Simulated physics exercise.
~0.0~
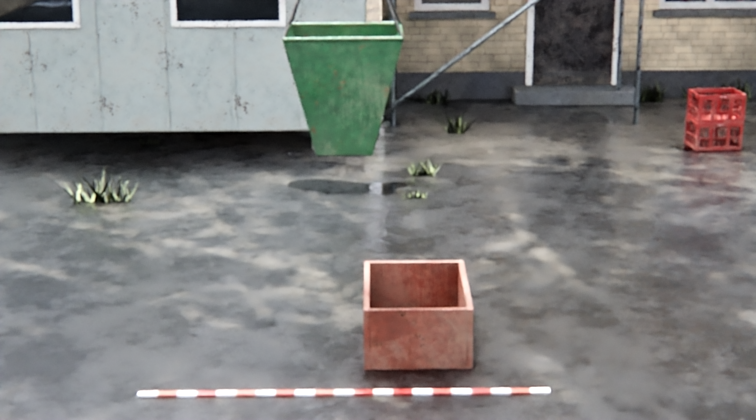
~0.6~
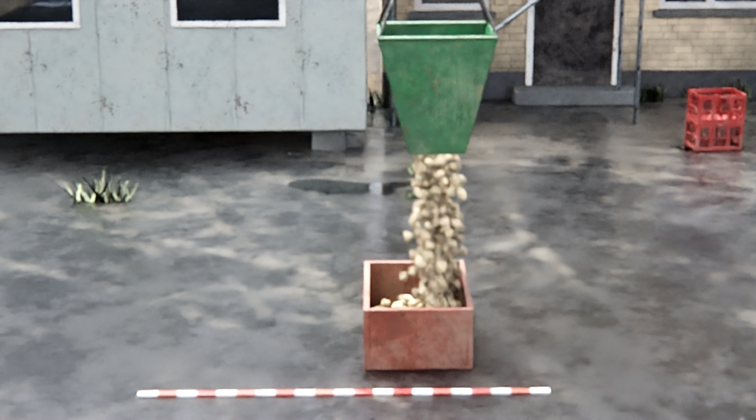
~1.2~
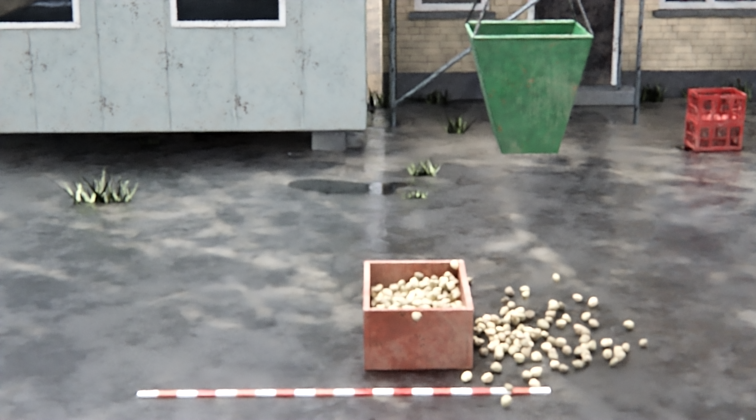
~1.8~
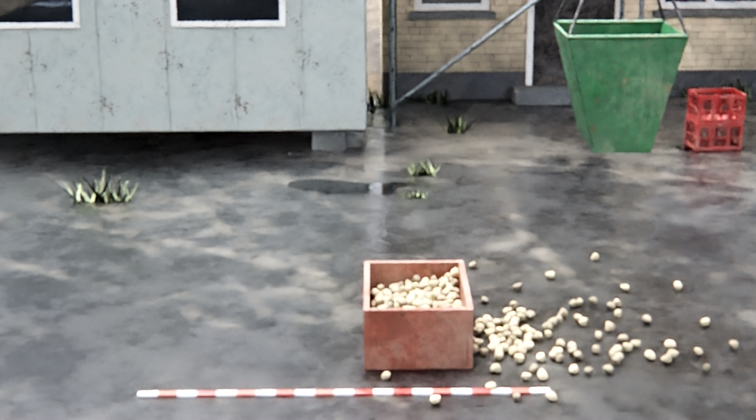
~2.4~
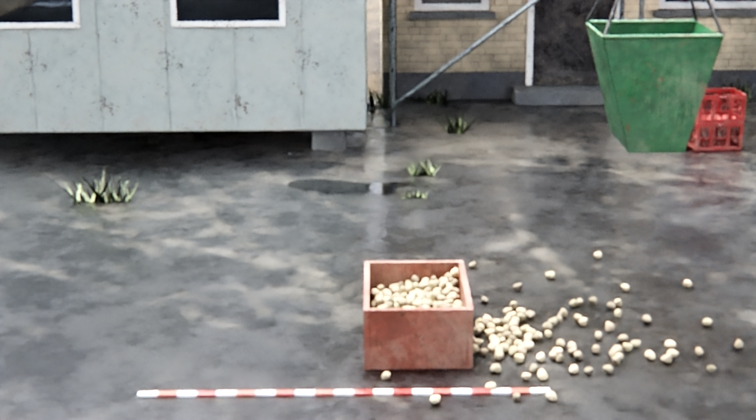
In this clip, a green skip moves right above a wet yard and drops a stream of pale stones into an open reddish bin; most settle inside, while a smaller share scatters on the ground to its right as the emptied skip continues right towards a red crate.
